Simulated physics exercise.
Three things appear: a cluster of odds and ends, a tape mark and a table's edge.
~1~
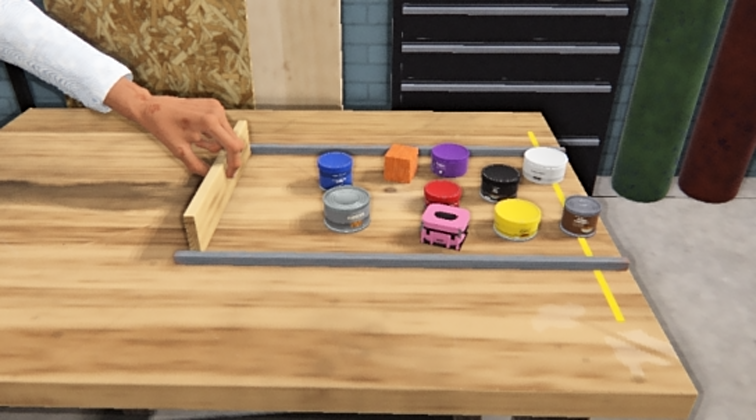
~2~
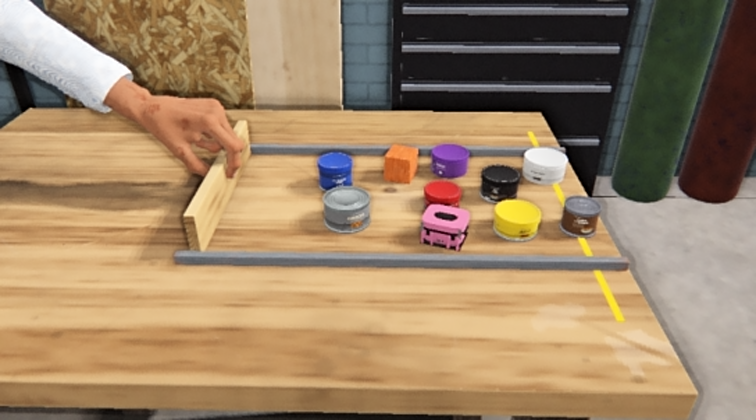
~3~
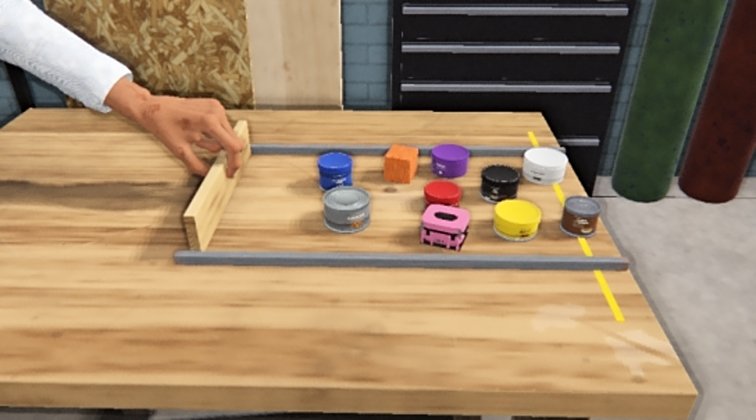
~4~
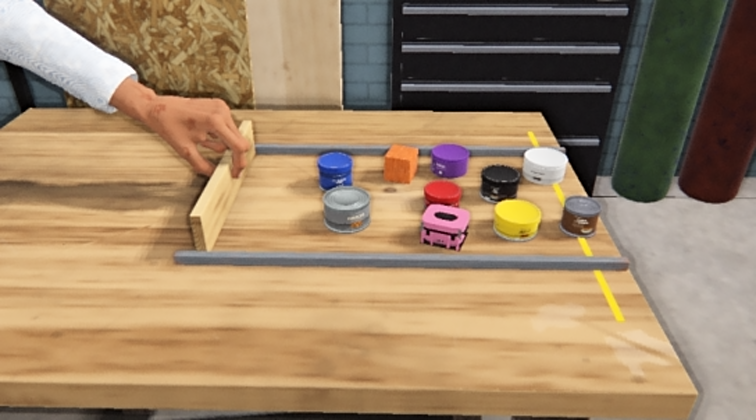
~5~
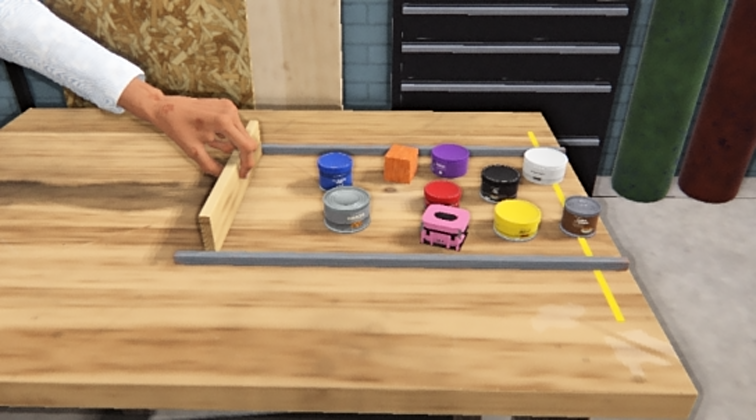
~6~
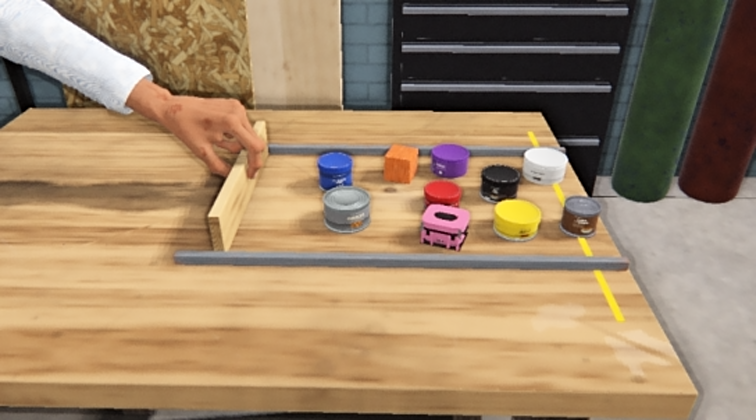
A wooden workbench in a workshop, with black drawers behind it, is seen from slightly above by a still camera. Between two grey rails sit blue, grey, purple, red, black, yellow, white and brown tubs, an orange block and a pink case, with yellow tape crossing at the right. A hand at the left holds a wooden board upright, then slides it slightly rightward, while the objects stay still.
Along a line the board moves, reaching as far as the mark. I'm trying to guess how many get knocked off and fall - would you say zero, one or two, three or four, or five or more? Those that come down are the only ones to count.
I would say five or more.
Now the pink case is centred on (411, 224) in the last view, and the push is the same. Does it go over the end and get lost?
From that start the object is safe.
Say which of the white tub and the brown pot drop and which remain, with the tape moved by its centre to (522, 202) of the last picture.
White tub down; brown pot down.
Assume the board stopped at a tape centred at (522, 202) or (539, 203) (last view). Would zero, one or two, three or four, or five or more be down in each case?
Just one or two; three or four.
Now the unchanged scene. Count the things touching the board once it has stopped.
4.
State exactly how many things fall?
6.
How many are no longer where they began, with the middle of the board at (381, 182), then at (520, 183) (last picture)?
Tally: First 3; then 10.
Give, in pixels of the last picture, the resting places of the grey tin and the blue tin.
The grey tin comes to rest at (600, 215), and the blue tin comes to rest at (576, 176).
Early on, none off yet; brown pot at rest near (580, 217); white tub at rest near (544, 166); yellow tin at rest near (516, 220).
Finally, the number that fall off is five or more; lost, red pot, purple tub, black pot, yellow tin, white tub and brown pot.
